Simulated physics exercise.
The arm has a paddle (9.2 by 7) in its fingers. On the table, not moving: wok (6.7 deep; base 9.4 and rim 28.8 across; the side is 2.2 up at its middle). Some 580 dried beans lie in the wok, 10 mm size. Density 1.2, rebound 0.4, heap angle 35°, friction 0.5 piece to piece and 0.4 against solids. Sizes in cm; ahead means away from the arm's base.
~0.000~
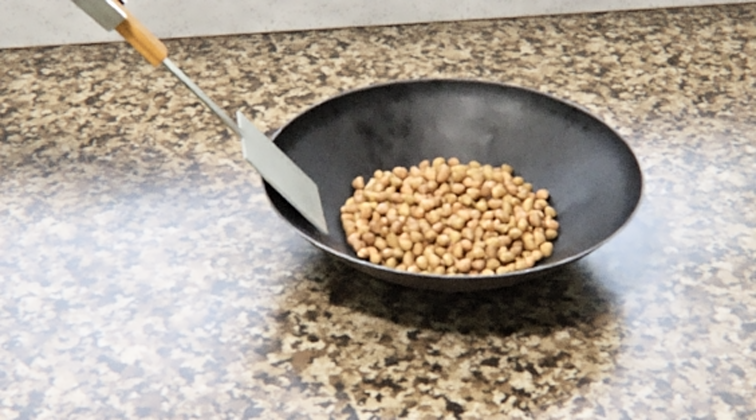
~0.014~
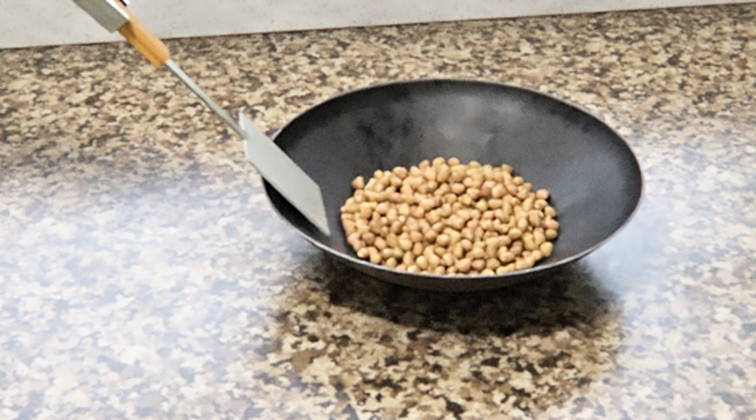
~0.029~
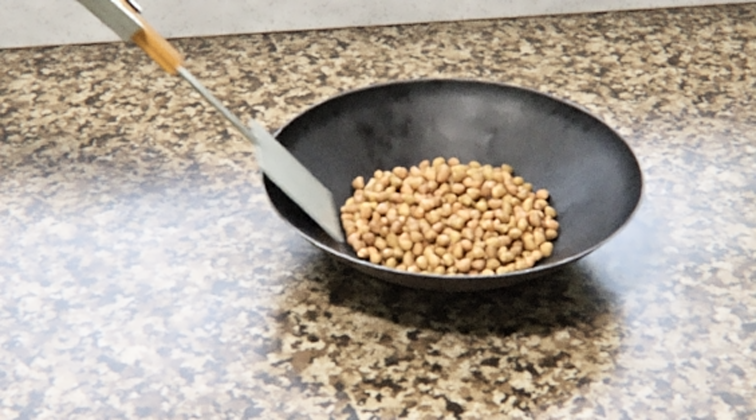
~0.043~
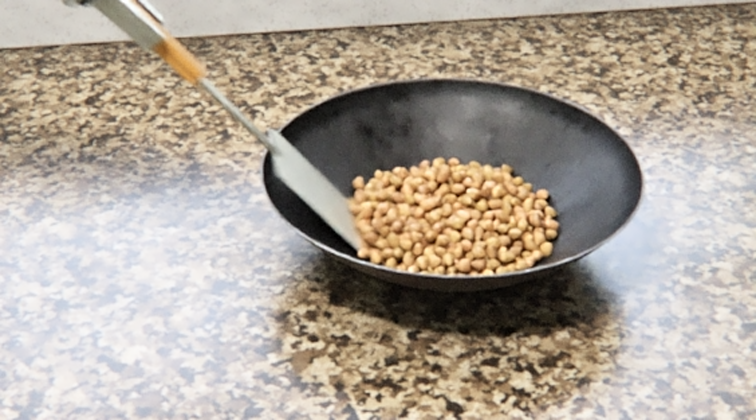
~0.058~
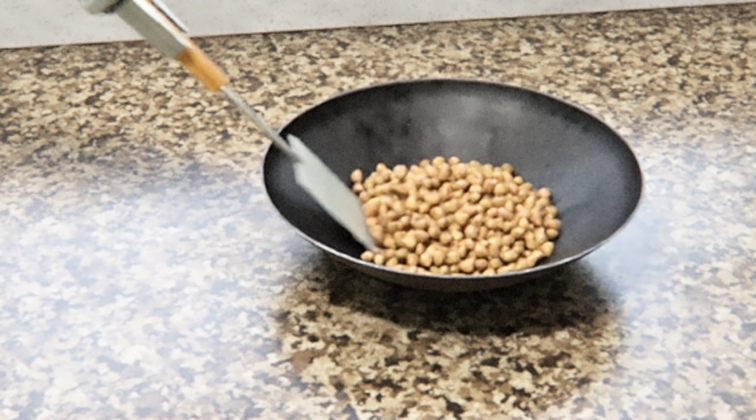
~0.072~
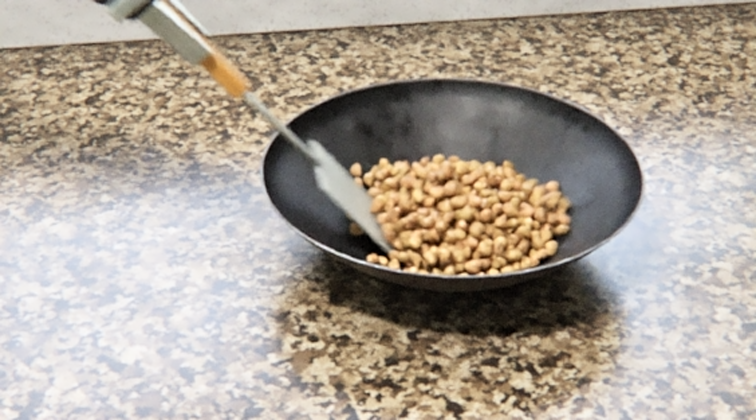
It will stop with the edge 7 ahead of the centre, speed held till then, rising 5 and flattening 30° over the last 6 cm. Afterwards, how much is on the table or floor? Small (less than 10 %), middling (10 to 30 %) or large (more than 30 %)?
A middling share, 10 to 30 %, ends on the table or floor.
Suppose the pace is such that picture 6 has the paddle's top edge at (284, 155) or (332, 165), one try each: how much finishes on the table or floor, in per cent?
Some 0 and 15 per cent.
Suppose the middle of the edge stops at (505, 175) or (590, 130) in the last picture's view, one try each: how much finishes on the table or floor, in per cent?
Some 5 and 35 per cent.
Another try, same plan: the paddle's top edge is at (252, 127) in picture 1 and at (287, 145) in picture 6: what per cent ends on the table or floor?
Some 0 per cent.
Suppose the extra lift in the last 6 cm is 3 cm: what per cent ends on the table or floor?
Some 15 per cent.
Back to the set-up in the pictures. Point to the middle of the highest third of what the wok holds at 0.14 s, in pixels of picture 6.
Around (515, 191).
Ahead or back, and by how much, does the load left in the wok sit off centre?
Roughly 4.5 cm ahead.
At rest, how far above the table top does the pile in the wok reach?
Some 6.5 cm.
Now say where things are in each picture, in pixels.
The first picture shows paddle top edge at (241, 134), sloping 51°; upper third of the load around (453, 212), from x 345 to 555, top at y 165; 576 in the wok.
The second picture shows paddle top edge at (243, 135), sloping 51°; upper third of the load around (453, 212), from x 345 to 555, top at y 165.
The third picture shows paddle top edge at (255, 142), sloping 51°; upper third of the load around (453, 212), from x 345 to 555, top at y 165.
The fourth picture shows paddle top edge at (276, 151), sloping 51°; upper third of the load around (453, 212), from x 350 to 555, top at y 165.
The fifth picture shows paddle top edge at (297, 159), sloping 51°; upper third of the load around (454, 211), from x 355 to 555, top at y 165.
The sixth picture shows paddle top edge at (317, 164), sloping 51°; upper third of the load around (461, 206), from x 355 to 565, top at y 160; 576 in the wok.
After 0.11 s, sloping 51°, highest piece 6 above the table; 576 in the wok.
After 0.14 s, sloping 41°, highest piece 6 above the table; 576 in the wok.
After 0.36 s, sloping 21°, highest piece 13 above the table; 482 in the wok, 18 on the table or floor, 76 on the blade or in flight.
After 1.41 s, sloping 21°, highest piece 6 above the table; 482 in the wok, 94 on the table or floor.
At rest, 482 in the wok, 94 on the table or floor. That is 16 % on the table or floor.
